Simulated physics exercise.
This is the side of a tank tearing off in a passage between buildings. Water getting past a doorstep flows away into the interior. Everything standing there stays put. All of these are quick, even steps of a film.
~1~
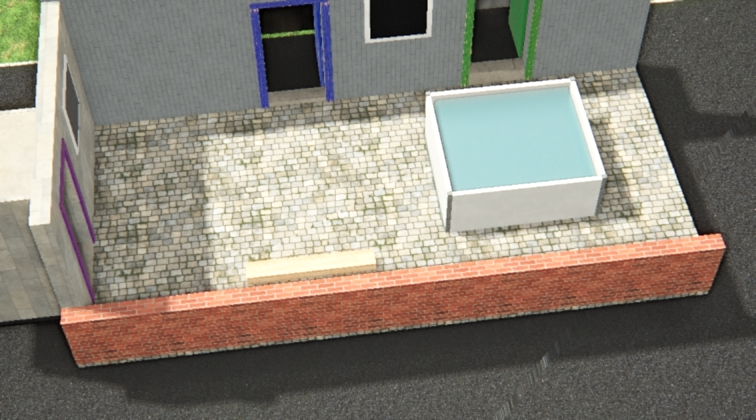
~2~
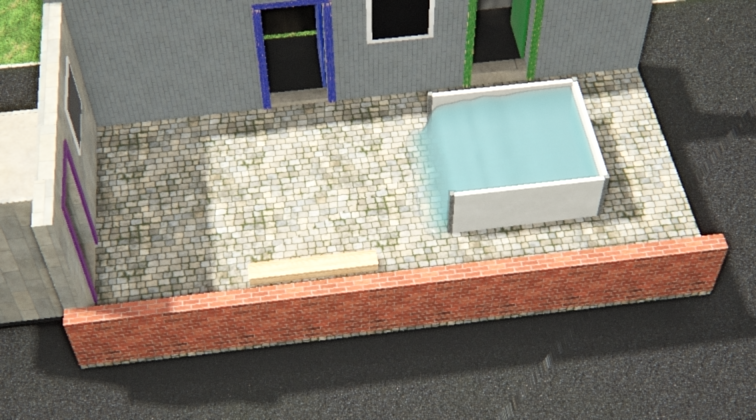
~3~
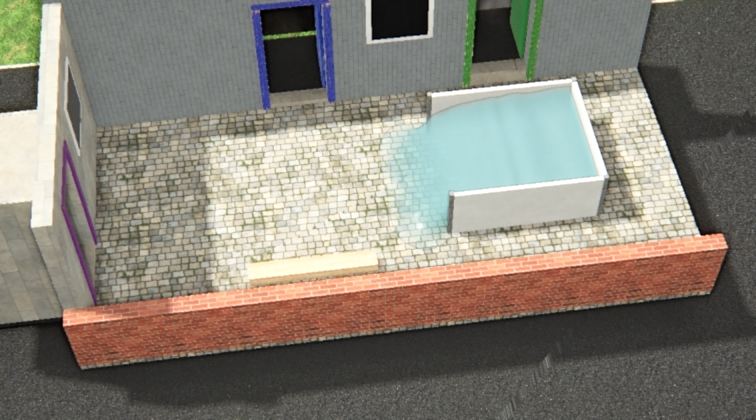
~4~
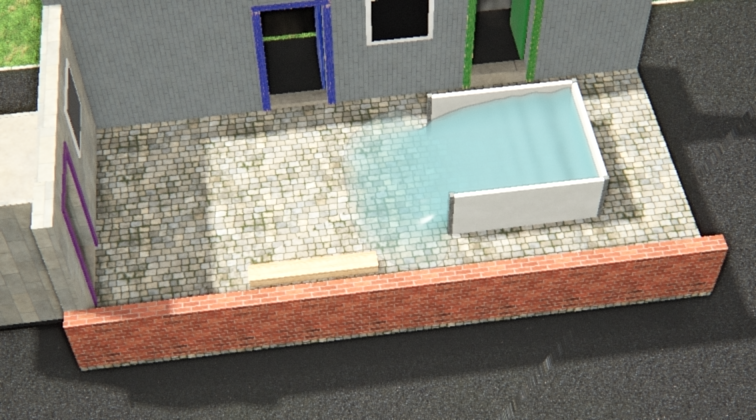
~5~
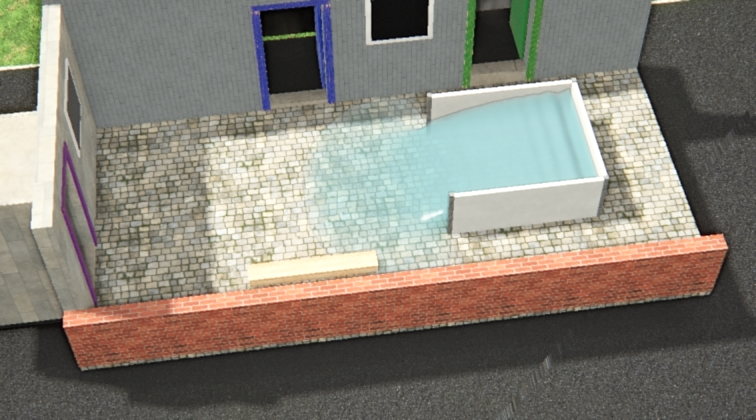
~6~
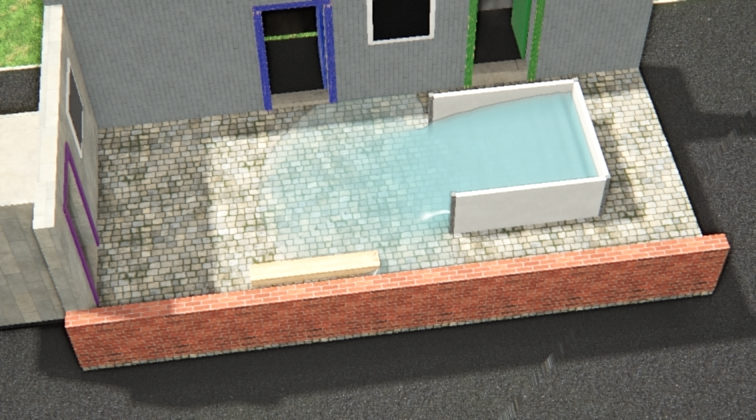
In the video, a white-walled water tank stands full in a paved yard between buildings and a brick wall; its left side gives way, and water pours through the gap, spreading leftward across the paving toward a low pale block.
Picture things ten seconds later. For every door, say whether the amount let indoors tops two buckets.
At the end, the green door never exceeds two buckets. The blue door exceeds two buckets. The purple door exceeds two buckets.
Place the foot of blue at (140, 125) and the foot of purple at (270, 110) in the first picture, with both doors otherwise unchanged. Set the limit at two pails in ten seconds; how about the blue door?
Looking at it, the blue one rises beyond that level.
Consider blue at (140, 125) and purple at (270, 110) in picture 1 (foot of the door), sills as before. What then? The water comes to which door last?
Answer: The door marked green.
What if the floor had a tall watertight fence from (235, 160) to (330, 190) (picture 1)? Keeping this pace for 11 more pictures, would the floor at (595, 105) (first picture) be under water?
There: Dry.
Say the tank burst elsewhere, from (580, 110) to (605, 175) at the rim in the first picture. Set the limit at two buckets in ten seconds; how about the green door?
The green door falls short.
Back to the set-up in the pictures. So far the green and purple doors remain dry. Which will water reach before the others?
The purple door.
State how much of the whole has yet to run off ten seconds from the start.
Estimate: 72 per cent.
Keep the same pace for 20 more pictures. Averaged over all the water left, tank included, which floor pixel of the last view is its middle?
Near pixel (261, 200).
A moment on, water covers 55 % of the floor; the green door not reached, the blue door wet at the sill, nothing in, the purple door not reached.
Next, water covers 65 % of the floor; the green door not reached, the blue door under two buckets in, the purple door far over two buckets in.
Then, water covers 70 % of the floor; the green door not reached, the blue door over two buckets in, the purple door far over two buckets in.
Later, water covers 70 % of the floor; the green door not reached, the blue door over two buckets in, the purple door far over two buckets in.
In the end, water covers 90 % of the floor; the green door wet at the sill, nothing in, the blue door over two buckets in, the purple door far over two buckets in.
